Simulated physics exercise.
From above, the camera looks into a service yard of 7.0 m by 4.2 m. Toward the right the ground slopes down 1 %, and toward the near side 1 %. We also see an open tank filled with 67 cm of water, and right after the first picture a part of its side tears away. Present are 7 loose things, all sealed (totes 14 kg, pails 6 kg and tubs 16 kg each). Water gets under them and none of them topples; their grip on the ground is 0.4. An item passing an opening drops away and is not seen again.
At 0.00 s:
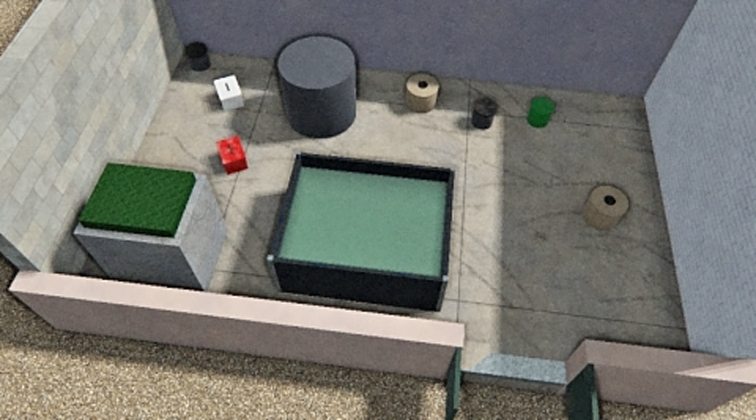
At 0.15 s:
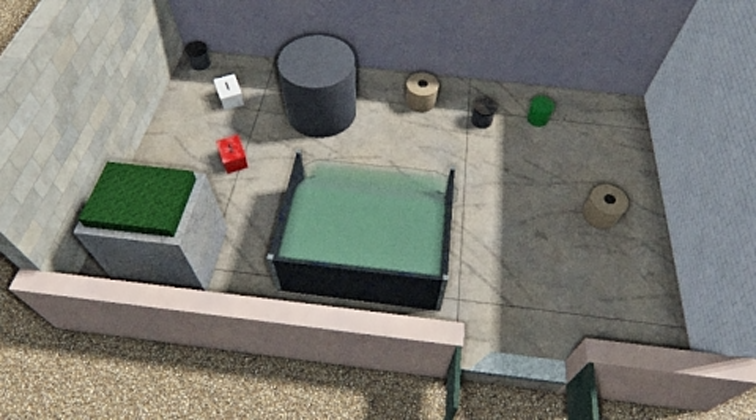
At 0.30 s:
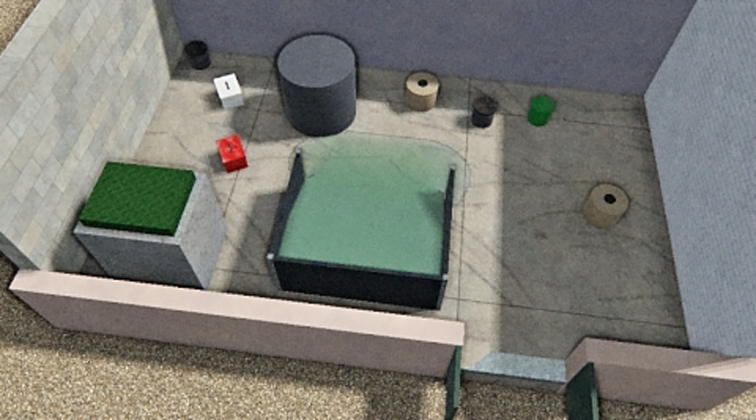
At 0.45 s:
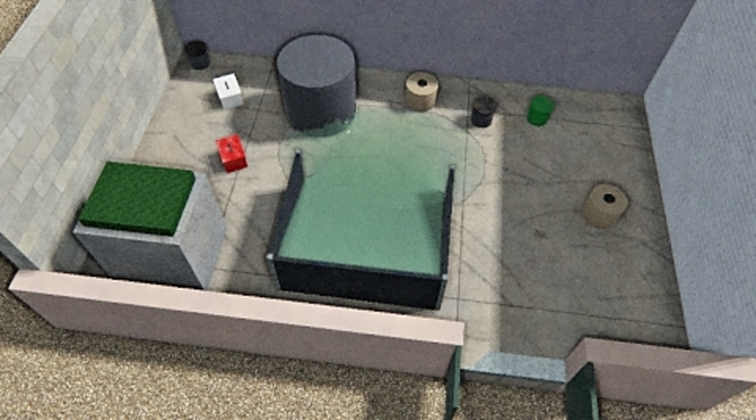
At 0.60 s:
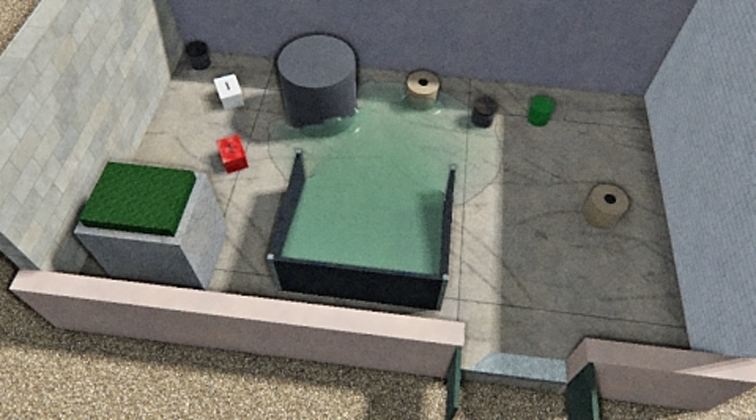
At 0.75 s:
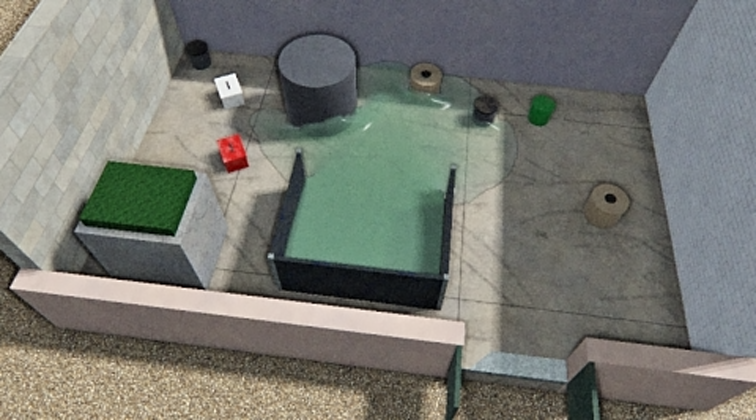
Green water pours out of the tank's open far side and spreads around the dark cylinder.
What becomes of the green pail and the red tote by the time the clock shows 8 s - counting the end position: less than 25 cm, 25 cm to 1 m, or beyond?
By the end the green pail is well away and the red tote has gone a modest distance.
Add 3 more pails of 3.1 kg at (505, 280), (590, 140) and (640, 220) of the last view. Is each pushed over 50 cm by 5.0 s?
In that order: Under, past it, more.
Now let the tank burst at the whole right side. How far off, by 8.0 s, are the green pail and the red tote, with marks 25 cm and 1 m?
Outcome - green pail: Long-distance displacement, red tote: No real movement.
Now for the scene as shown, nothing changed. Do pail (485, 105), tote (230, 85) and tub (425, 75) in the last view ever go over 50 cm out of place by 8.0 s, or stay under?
Taking them in order: Exceeded, fell shy and exceeded.
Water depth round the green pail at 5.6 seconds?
Depth: About 12 cm.
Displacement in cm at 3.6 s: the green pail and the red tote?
By then roughly 250 cm and 30 cm, respectively.
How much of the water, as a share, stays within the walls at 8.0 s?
Still held: Near 96 %.
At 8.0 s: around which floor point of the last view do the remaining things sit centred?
(353, 217).
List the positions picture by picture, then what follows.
In the first picture, the green pail at (543, 105) rests on the ground; the red tote at (231, 149), on the bottom; 2.4 m2 under water; 0 of 7 have shifted.
In the second picture, the green pail at (543, 104) rests on the ground; the red tote at (231, 148), on the bottom; 3.4 m2 under water; 0 of 7 have shifted.
In the third picture, the green pail at (543, 104), on the bottom; the red tote at (231, 148) rests on the ground; water covers 4.6 m2; 0 of 7 have shifted.
In the fourth picture, the green pail at (542, 104) rests on the ground; the red tote at (230, 148) rests on the ground; water covers 5.8 m2; 0 of 7 have shifted.
In the fifth picture, the green pail at (543, 104), on the bottom; the red tote at (231, 148), on the bottom; water covers 6.9 m2; 0 of 7 have shifted.
In the sixth picture, the green pail at (544, 104), on the bottom; the red tote at (231, 148) rests on the ground; water covers 8.1 m2; 1 of 7 have shifted.
After 1.6 s the green pail is near (568, 98), 0.4 m from its start, aground; the red tote is near (228, 149), 0.0 m from its start, aground; 0 of 7 are out; 2 afloat.
After 3.6 s the green pail is near (668, 230), 2.4 m from its start, afloat; the red tote is near (211, 157), 0.3 m from its start, aground; 0 of 7 are out; 4 afloat.
After 5.6 s the green pail is near (611, 330), 3.3 m from its start, afloat; the red tote is near (210, 166), 0.4 m from its start, aground; 0 of 7 are out; 3 afloat.
After 8.0 s the green pail is near (437, 314), 3.6 m from its start, afloat; the red tote is near (210, 166), 0.4 m from its start, aground; 1 of 7 are out; 1 afloat.
